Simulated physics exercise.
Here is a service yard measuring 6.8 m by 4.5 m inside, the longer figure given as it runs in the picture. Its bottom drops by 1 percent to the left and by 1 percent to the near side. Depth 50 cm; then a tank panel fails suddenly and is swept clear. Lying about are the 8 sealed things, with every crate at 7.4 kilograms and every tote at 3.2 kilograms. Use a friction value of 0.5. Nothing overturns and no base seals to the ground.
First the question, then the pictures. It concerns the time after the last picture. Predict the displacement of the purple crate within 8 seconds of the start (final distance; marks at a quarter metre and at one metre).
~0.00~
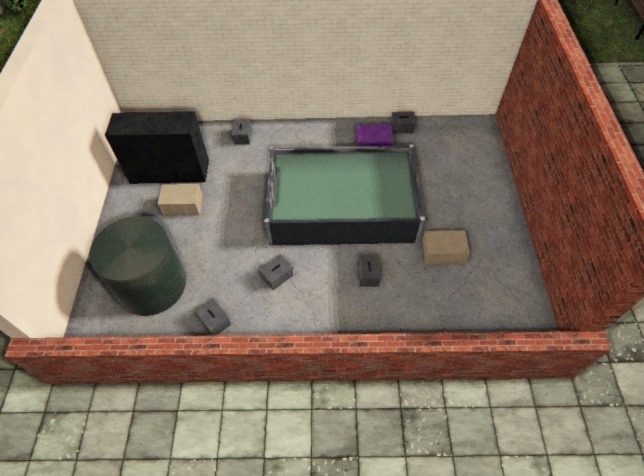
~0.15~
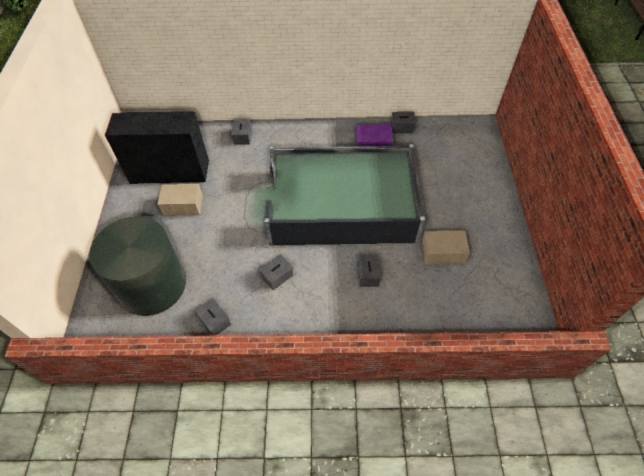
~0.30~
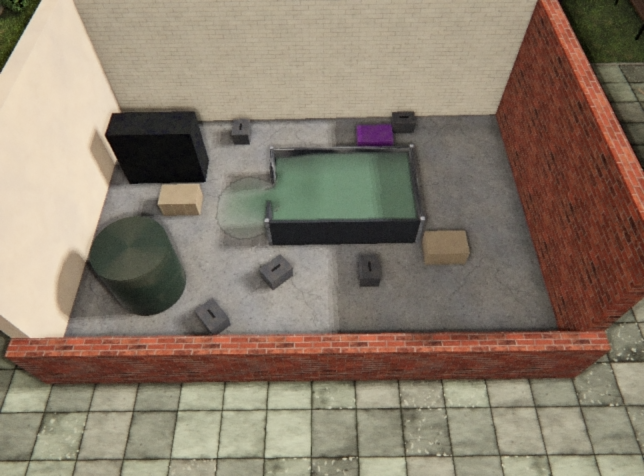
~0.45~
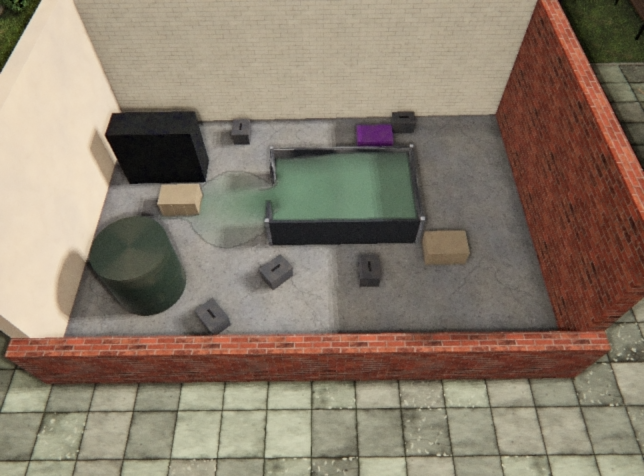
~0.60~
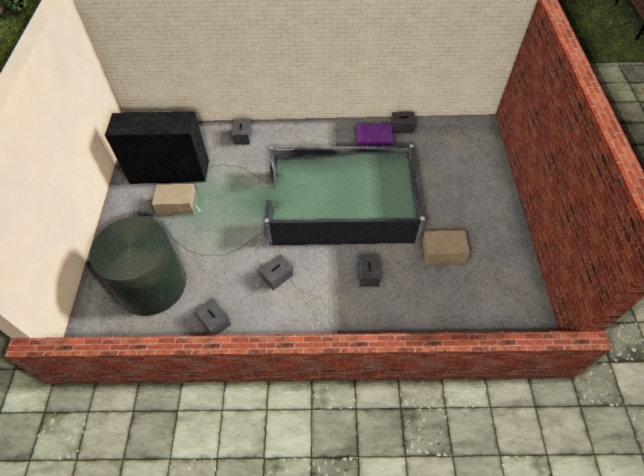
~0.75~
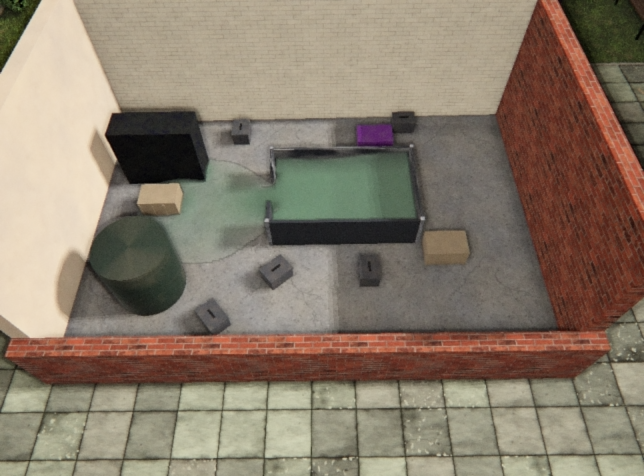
It is left a short distance off.
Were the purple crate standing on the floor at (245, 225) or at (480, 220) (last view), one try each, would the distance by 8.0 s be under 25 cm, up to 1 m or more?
I'd say it lands far off on the first try and it does not really move on the second.
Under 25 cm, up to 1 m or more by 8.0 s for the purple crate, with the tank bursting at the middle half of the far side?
I'd expect the purple crate to have ended up far off.
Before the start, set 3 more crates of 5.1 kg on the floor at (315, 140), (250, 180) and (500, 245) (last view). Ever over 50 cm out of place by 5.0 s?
In that order: Short of it, past it, short of it.
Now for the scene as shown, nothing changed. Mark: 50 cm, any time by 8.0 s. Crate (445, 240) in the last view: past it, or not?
Result: The shift is smaller.
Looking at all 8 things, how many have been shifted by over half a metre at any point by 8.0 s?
Answer: 7.
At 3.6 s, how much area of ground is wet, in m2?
15 m2.
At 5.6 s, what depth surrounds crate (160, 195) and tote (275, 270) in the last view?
Depth approx. 12 cm / 5 cm.
After 1.6 s the purple crate is near (375, 133), 0.0 m from its start, aground; 1 afloat.
After 3.6 s the purple crate is near (375, 133), 0.0 m from its start, aground; 1 afloat.
After 5.6 s the purple crate is near (375, 133), 0.0 m from its start, aground; 3 afloat.
After 8.0 s the purple crate is near (407, 141), 0.6 m from its start, afloat; 5 afloat.
